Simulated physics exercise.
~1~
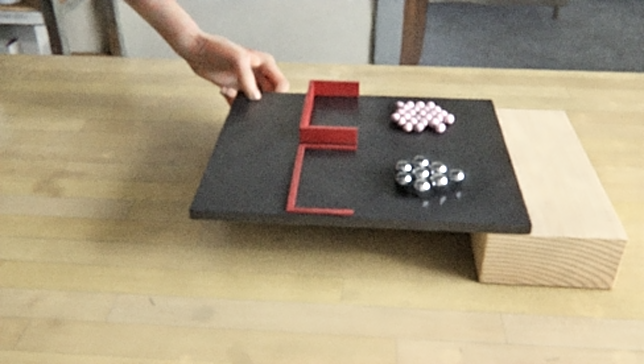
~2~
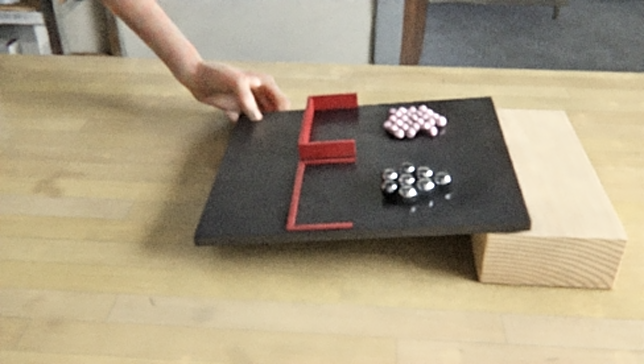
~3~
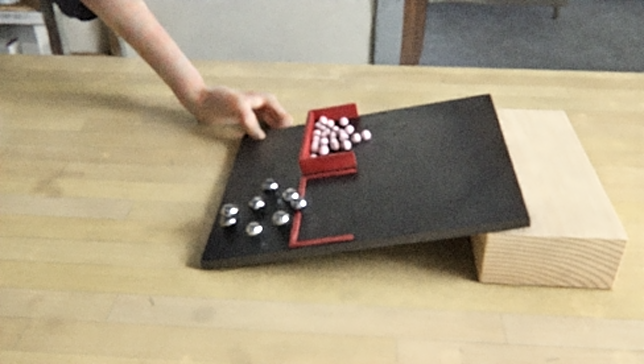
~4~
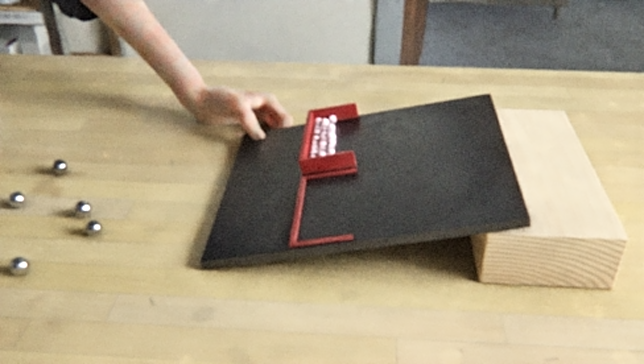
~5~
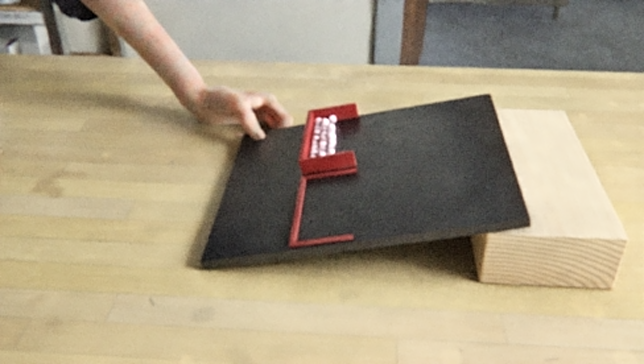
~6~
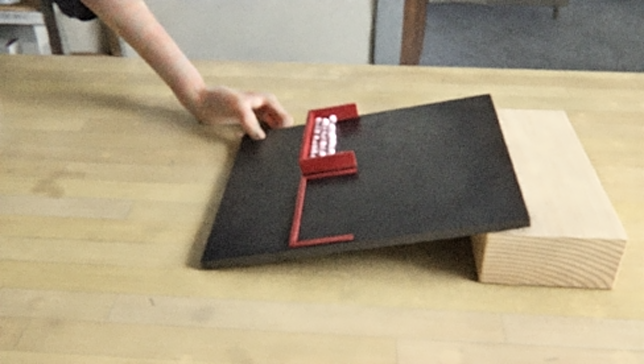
Silver balls roll off a black board lowered by a hand, while pink ones stay caught.
